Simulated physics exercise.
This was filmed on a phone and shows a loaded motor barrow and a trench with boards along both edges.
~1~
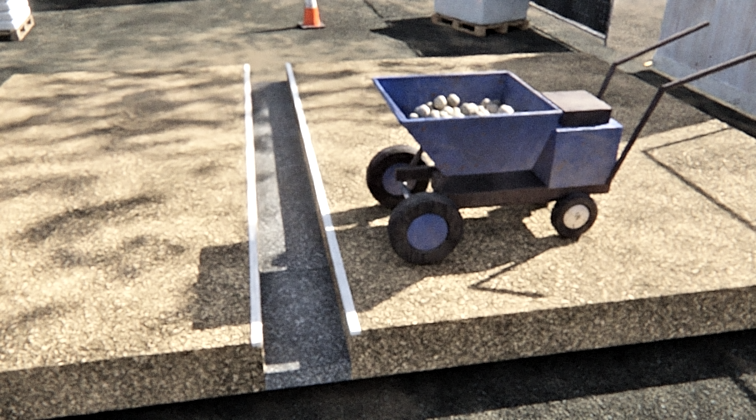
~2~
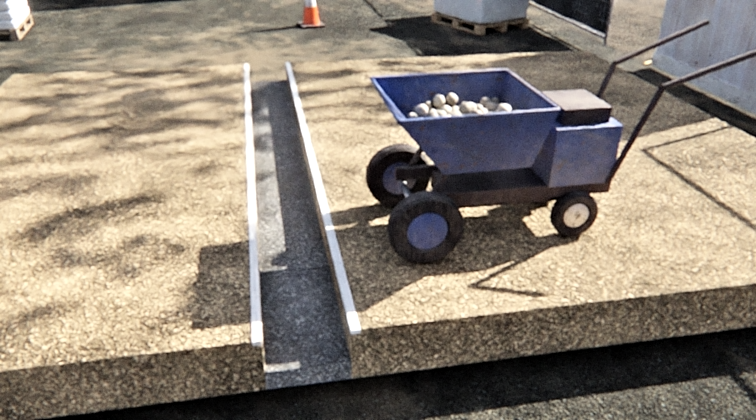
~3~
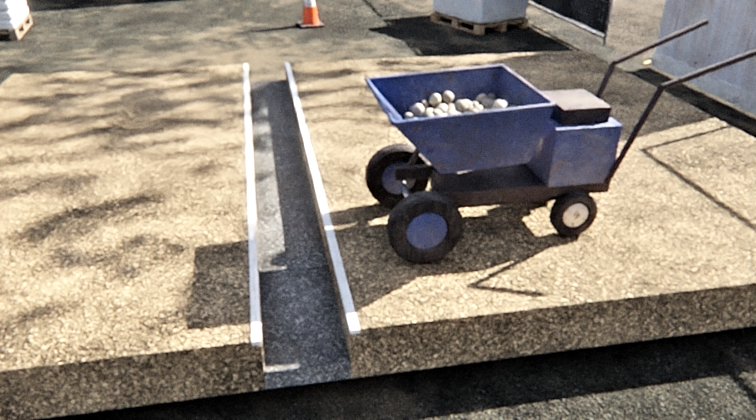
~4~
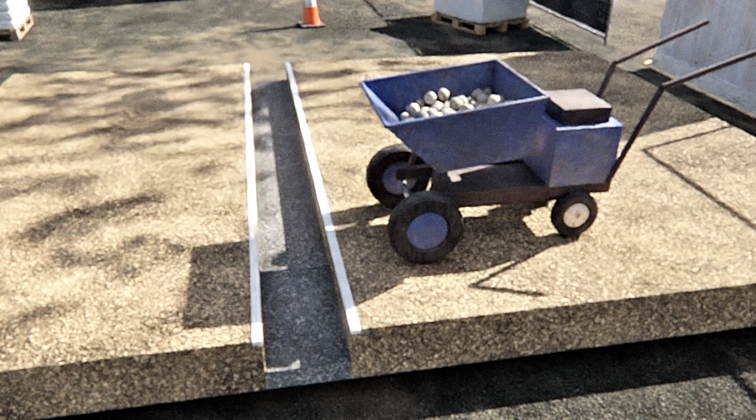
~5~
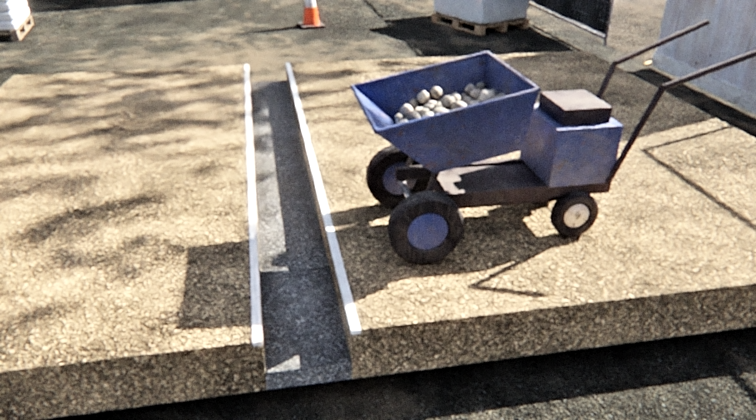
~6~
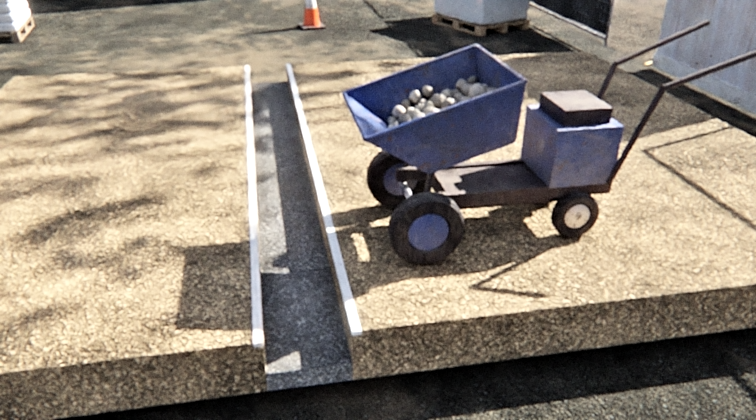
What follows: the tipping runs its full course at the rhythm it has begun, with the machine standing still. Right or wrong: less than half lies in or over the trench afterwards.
Wrong.
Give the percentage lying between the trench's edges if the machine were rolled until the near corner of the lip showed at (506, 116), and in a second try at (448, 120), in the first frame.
Some 40 in a hundred, then some 100 in a hundred.
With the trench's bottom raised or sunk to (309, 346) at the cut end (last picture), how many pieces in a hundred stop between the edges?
60 per cent, roughly.
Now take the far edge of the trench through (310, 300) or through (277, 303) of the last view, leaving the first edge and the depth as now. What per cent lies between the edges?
The first try gives 10 percent, then the second gives 40 percent.
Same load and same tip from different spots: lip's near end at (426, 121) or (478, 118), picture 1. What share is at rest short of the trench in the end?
In turn 0 and 20 in a hundred.
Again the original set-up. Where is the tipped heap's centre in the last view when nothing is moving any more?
Resting centre, last frame: Roughly (276, 260).
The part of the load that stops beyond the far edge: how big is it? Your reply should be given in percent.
About 25 per cent.
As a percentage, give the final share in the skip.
0 per cent, roughly.
Just after the last frame, skip tipped steeply; every one in the skip.
A moment on, skip tipped right over; the larger part in the skip; roughly a quarter in or heaped over the trench; just a few beyond it; about a tenth falling.
Further on, skip tipped right over; the larger part in or heaped over the trench; roughly a quarter beyond it.
When it is over, skip tipped right over; the larger part in or heaped over the trench; roughly a quarter beyond it.
